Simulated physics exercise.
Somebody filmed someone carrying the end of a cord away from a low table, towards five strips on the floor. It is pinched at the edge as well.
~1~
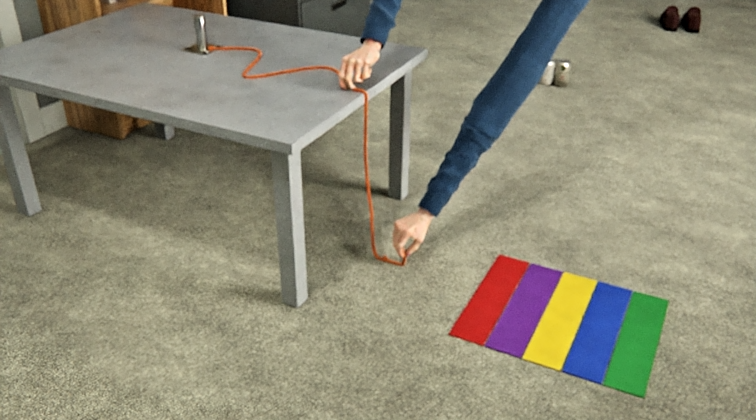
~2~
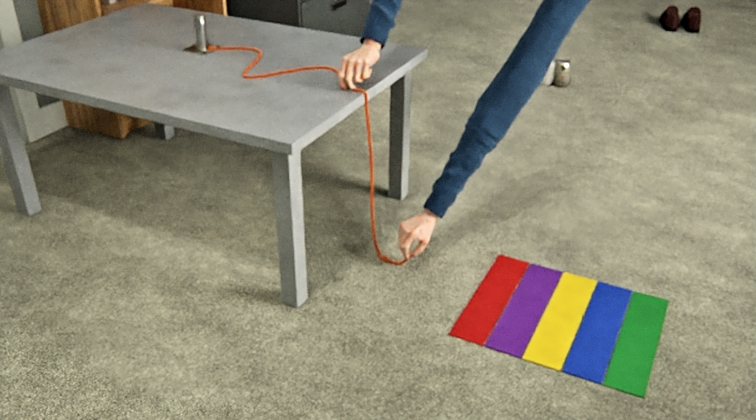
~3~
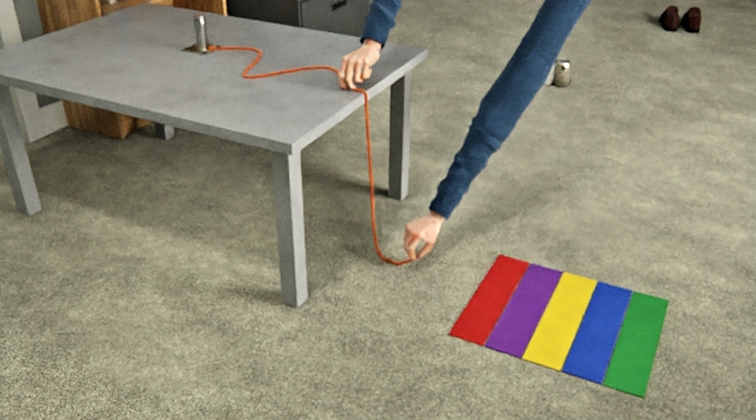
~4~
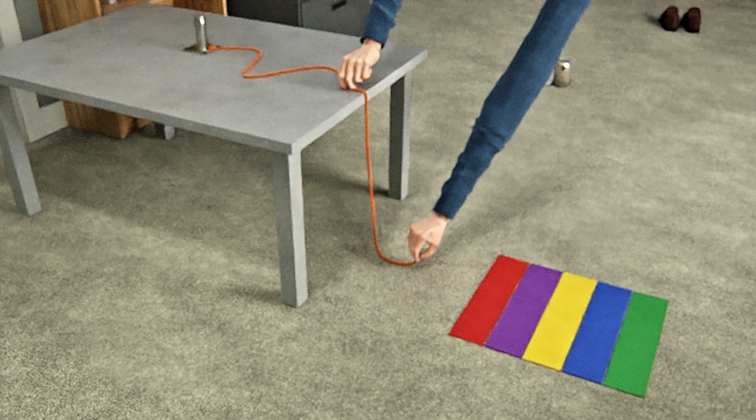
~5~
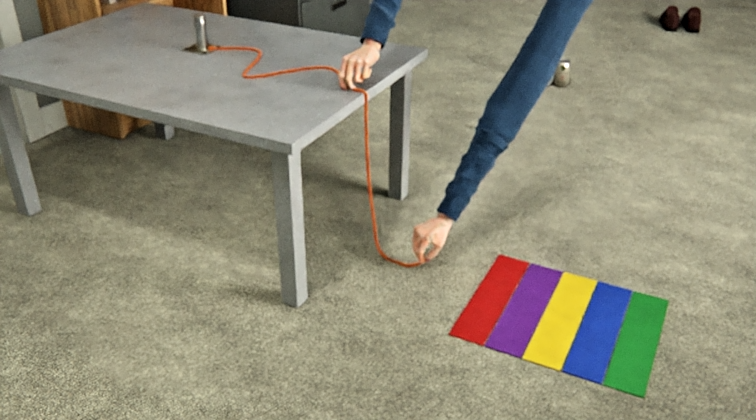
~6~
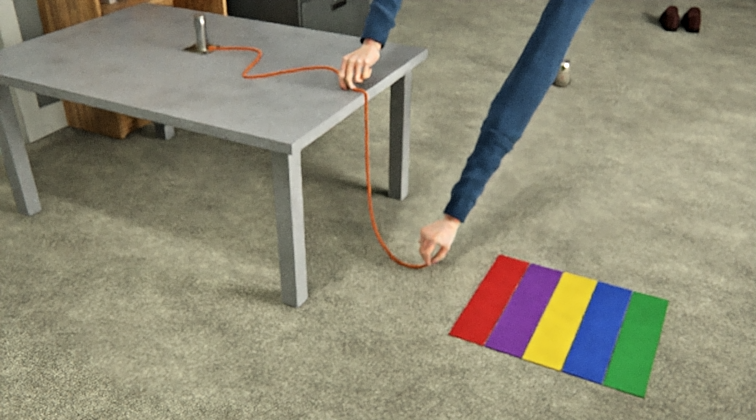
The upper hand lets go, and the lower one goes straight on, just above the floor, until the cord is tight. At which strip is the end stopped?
It gets as far as the green strip.
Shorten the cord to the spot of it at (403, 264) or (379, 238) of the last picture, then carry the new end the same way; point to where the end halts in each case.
The places are (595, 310) and (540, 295).
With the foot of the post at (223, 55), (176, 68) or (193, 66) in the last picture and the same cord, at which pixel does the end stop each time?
Try by try, around (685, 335), (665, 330) and (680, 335).
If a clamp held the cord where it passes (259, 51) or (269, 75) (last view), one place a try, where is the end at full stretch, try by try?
Near (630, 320) and (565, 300).
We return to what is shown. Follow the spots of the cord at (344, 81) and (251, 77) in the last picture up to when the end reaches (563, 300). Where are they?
They go to (383, 147) and to (313, 76).
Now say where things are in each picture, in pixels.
End (405, 255); red (475, 323); purple (511, 335); yellow (549, 347); blue (588, 359); green (629, 372), in the first picture.
End (410, 256); cord through (246, 49) (245, 73) (311, 68) (354, 89) (371, 161) (374, 235), in the second picture.
End (415, 258), in the third picture.
End (420, 259); cord through (246, 49) (245, 73) (311, 68) (354, 89) (368, 161) (375, 235), in the fourth picture.
End (424, 260), in the fifth picture.
End (431, 262); cord through (246, 49) (245, 73) (311, 68) (354, 89) (367, 160) (378, 236), in the sixth picture.
Soon after, end near (563, 300); over yellow.
After that, end near (611, 314); over blue.
At the stop, end near (642, 323); over green. The green one.
